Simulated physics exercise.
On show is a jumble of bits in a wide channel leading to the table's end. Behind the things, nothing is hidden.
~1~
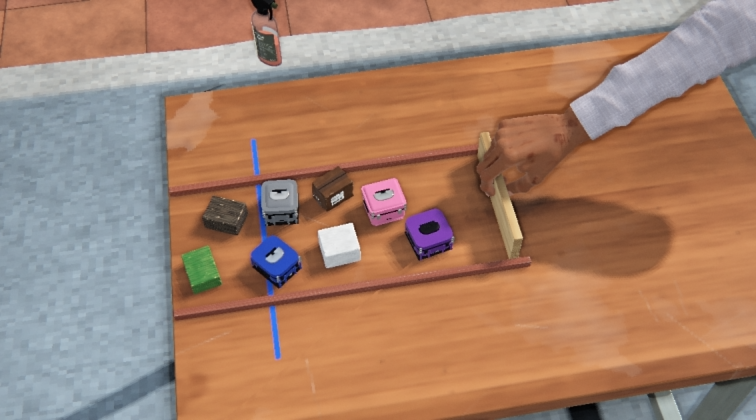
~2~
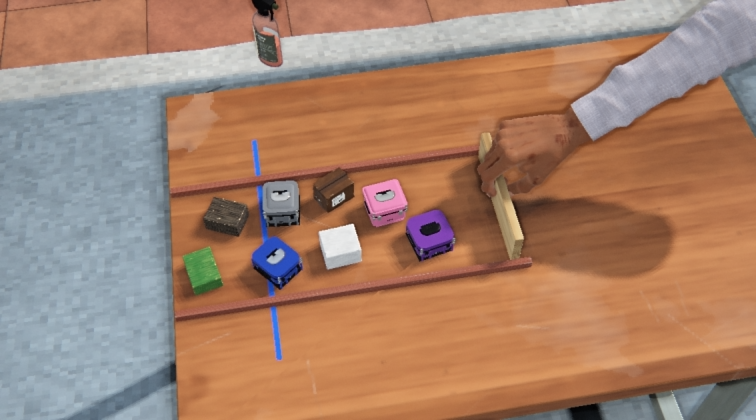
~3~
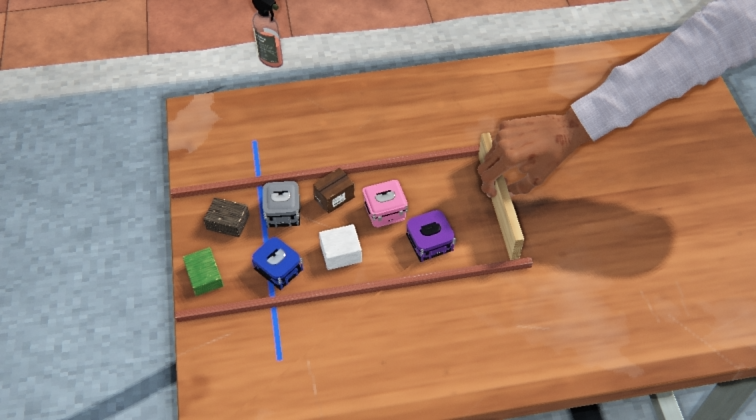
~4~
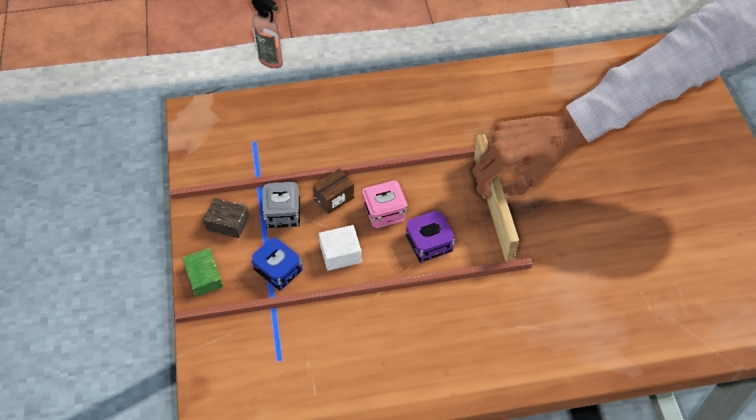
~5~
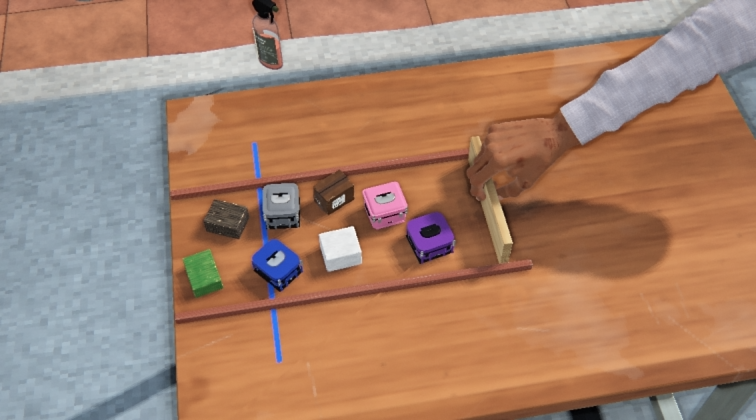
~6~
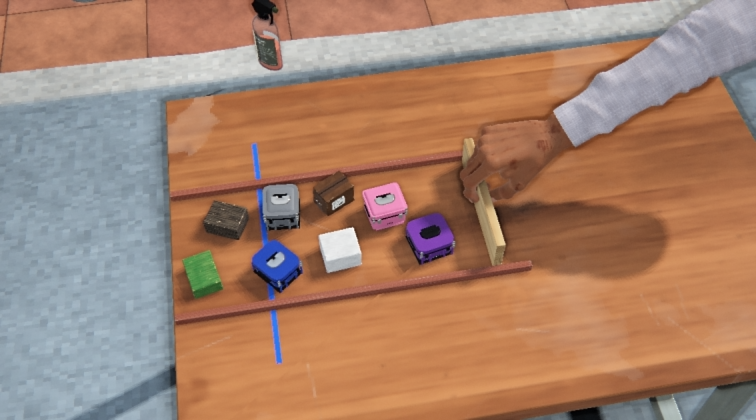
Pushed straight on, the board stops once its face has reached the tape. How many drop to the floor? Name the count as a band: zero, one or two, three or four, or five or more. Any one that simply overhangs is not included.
The count falls in the one or two band.
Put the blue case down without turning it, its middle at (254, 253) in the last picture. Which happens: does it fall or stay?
Here it holds its spot.
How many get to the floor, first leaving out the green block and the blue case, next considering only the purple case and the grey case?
0 for the first case, 0 for the second.
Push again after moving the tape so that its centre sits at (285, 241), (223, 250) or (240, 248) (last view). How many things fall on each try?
Result per try: 1; 5; 3.
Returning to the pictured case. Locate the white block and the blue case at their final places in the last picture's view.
The white block ends at (211, 269) and the blue case at (176, 276).
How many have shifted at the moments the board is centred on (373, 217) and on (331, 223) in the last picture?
One spot: 4. Other spot: 6.
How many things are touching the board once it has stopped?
Count recorded: 3.
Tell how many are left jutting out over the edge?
Answer: 2.
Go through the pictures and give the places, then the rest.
In the first frame, green block (202, 270); black block (225, 216); blue case (276, 262); board (499, 194); tape (265, 240).
In the second frame, black block (226, 217); brown box (334, 190).
In the third frame, blue case (277, 263); pink case (385, 204).
In the fourth frame, green block (203, 272); white block (340, 248).
In the fifth frame, black block (226, 219); grey case (282, 206).
In the sixth frame, green block (203, 274); black block (226, 220); blue case (277, 266); board (482, 201); tape (266, 244).
A little later, none off yet; green block at rest near (203, 274); black block at rest near (226, 220); blue case at rest near (277, 266).
Next, none off yet; green block at rest near (203, 274); black block at rest near (226, 220); blue case shifted a little near (264, 267).
Later still, none off yet; green block shifted a little near (183, 276); black block shifted a little near (208, 224); blue case shifted about its own width near (214, 270).
When it is over, the number that fall off is one or two; down, green block.
